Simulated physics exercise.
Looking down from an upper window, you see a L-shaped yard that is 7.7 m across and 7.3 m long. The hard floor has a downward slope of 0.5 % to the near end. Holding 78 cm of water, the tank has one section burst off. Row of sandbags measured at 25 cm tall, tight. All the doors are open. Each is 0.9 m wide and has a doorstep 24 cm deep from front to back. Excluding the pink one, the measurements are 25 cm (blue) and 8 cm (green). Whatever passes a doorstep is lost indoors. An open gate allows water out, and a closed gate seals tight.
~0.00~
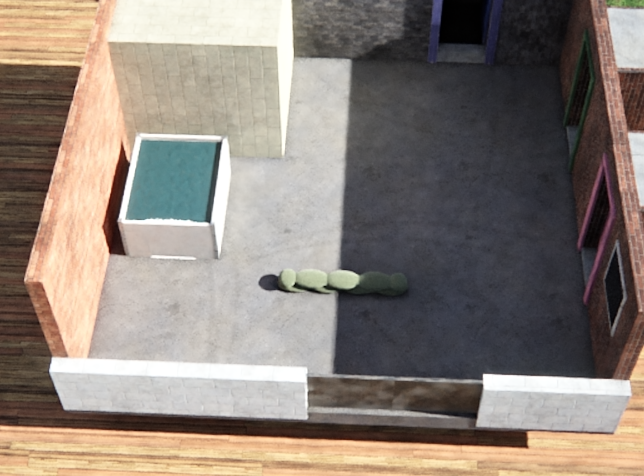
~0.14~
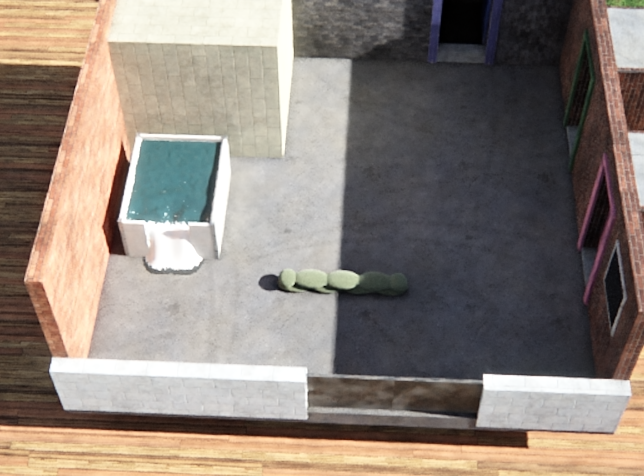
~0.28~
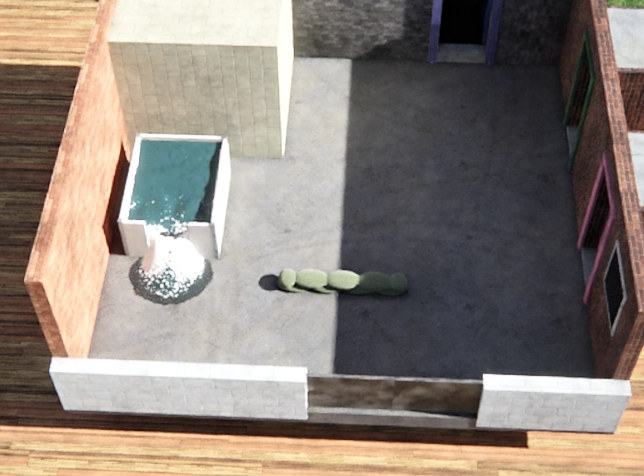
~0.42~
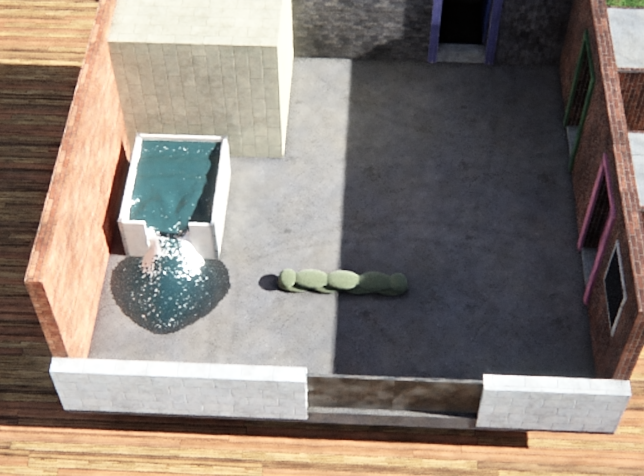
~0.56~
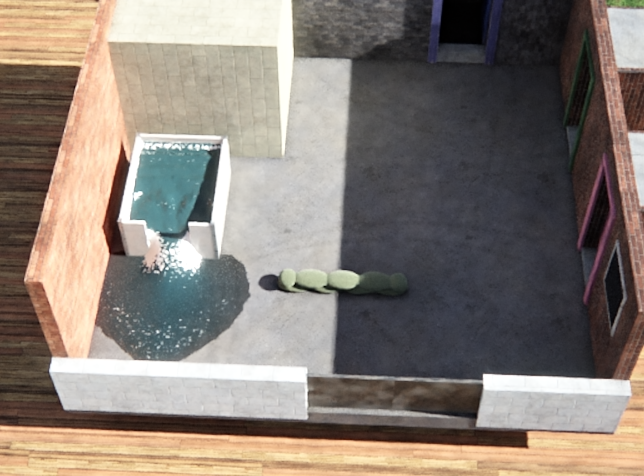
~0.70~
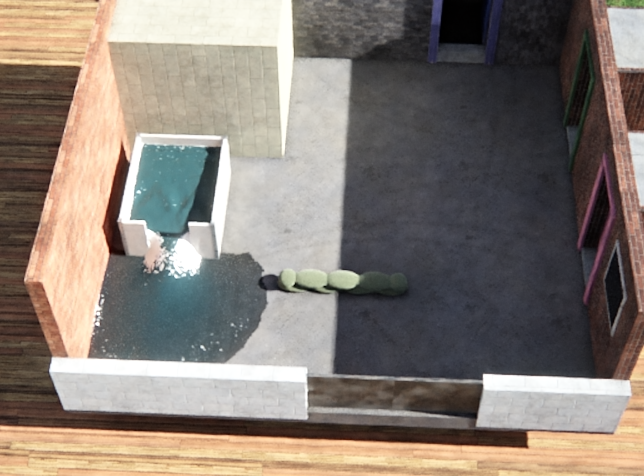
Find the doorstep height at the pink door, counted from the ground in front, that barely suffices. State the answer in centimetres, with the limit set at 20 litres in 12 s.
It barely suffices at around 7 cm.
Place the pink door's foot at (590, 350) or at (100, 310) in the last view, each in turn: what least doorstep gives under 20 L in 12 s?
You'd want roughly 12.5 cm there first, then roughly 14.0 cm.
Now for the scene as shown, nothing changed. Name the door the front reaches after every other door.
Blue.
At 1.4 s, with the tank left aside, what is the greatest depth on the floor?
About 48 cm.
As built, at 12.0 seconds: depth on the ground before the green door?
You'd measure close to 3.5 cm there.
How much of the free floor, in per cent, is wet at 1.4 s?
15 %.
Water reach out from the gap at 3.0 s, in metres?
Roughly 6.6 m.
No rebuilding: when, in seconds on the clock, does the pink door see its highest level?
It peaks around 5.0 s.
After 1.4 s water covers 15 % of the floor, deepest (48 cm) near (82, 388); it has not reached the pink door.
After 3.0 s water covers 25 % of the floor, deepest (24 cm) near (152, 329); it has not reached the pink door.
After 12.0 s water covers 85 % of the floor, deepest (8 cm) near (444, 403); 6 cm at the pink door, 1 litre in over its 12 cm doorstep.
At the pink door as built, the water arrived by 4.4 s and peaked near 13 cm at 5.2 s.
Run again over the same 12 s with other heights there, 28 litres in over 6.5 cm, 10 litres over 8.5 cm. The limit of 20 litres is kept from about 7 cm up.
